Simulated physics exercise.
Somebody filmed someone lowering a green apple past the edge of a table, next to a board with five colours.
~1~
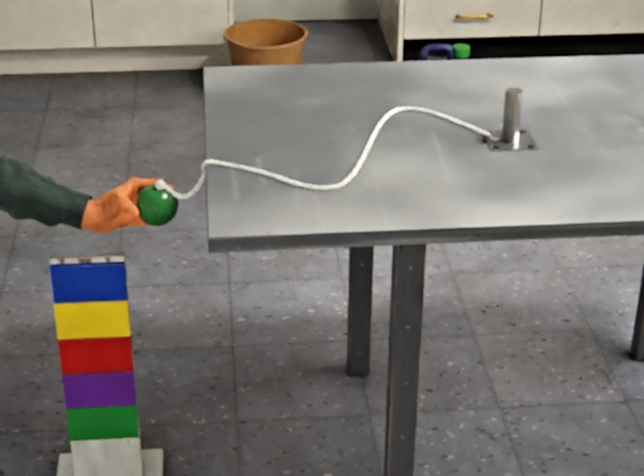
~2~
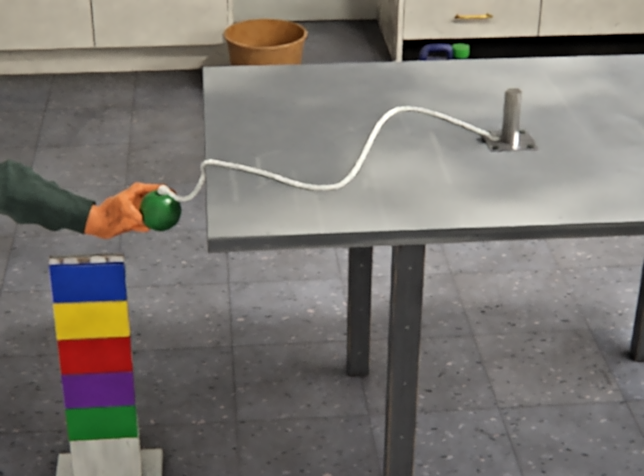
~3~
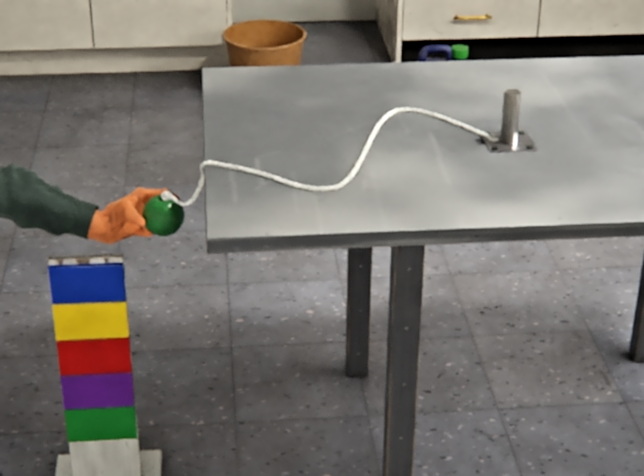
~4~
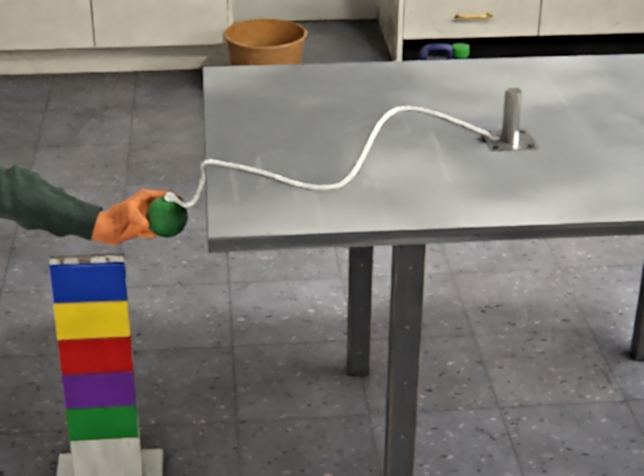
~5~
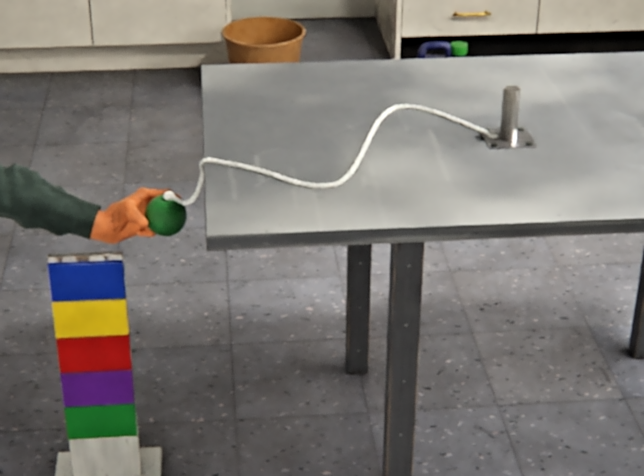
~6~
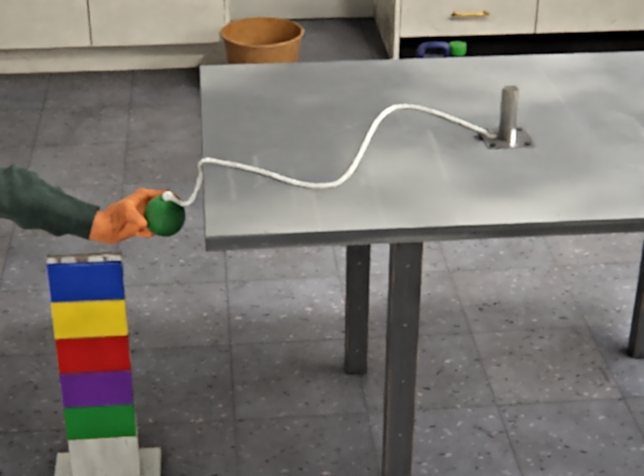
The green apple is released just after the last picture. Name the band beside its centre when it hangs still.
Its middle rests at the purple band.
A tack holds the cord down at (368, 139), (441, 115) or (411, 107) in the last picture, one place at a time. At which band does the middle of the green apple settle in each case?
Taking them in turn: Yellow; red; red.
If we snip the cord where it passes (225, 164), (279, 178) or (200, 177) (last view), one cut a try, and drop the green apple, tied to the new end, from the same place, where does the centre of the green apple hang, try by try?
In that order: (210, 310), (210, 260) and (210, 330).
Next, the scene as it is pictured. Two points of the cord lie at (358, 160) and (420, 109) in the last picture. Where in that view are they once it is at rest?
At (234, 144), then (396, 140).
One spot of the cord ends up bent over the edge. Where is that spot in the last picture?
At (348, 174), roughly.
Soon after, apple near (218, 360); level with purple.
After that, apple near (206, 369); level with purple.
In the end, apple near (213, 368); level with purple. The purple one.
